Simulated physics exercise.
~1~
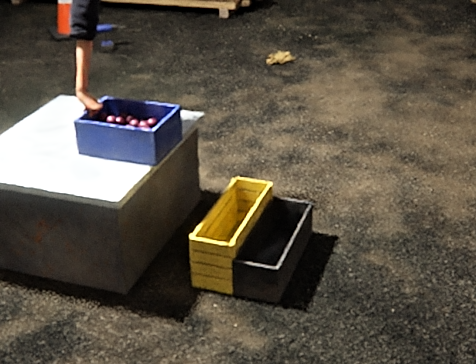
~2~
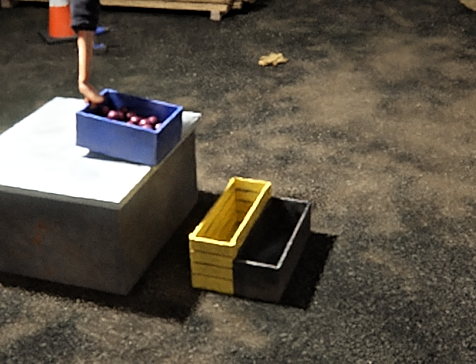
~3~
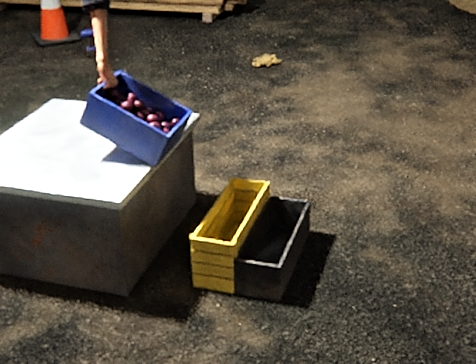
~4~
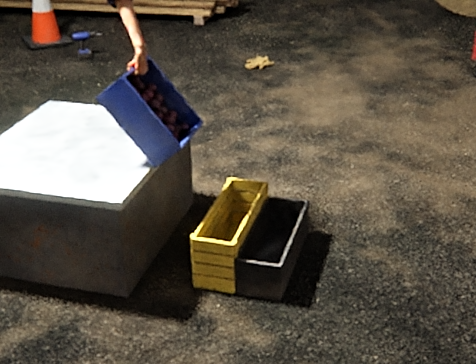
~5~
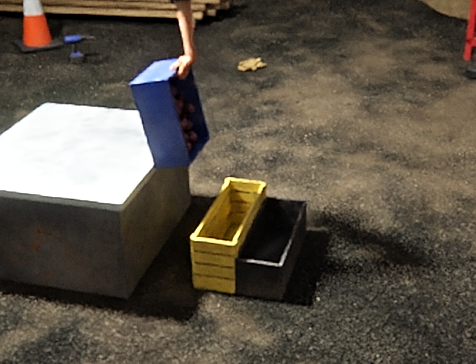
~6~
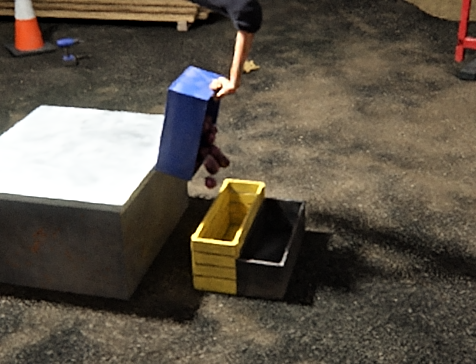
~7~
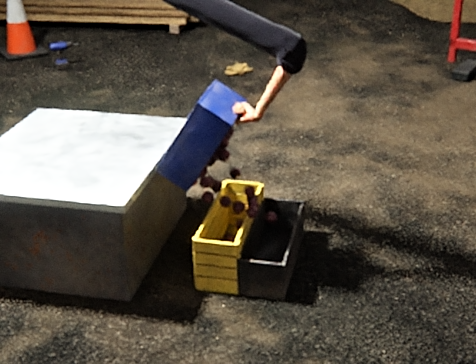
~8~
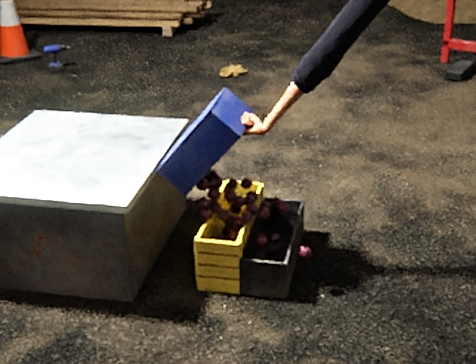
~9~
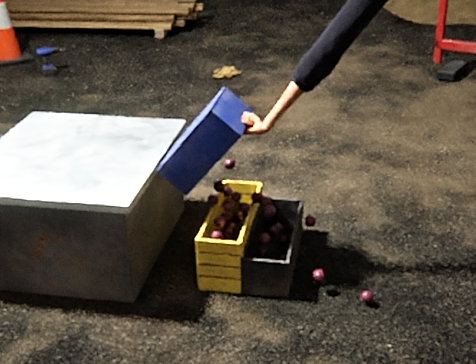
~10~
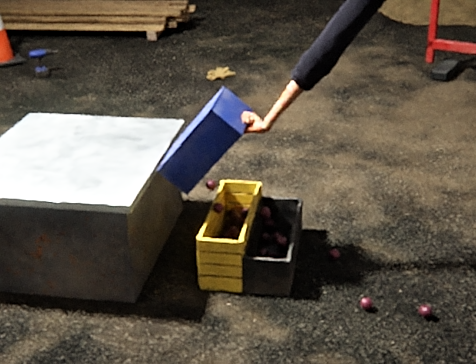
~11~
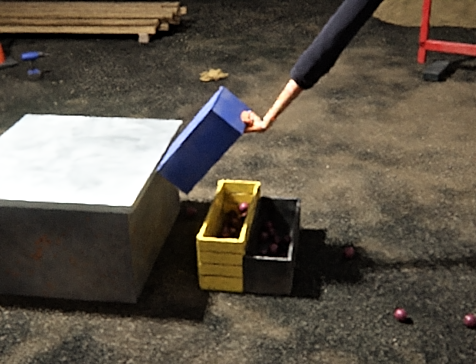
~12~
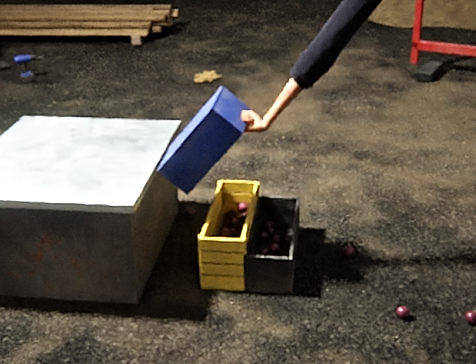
A hand tips a blue tote of red onions into two boxes, and a few roll away.
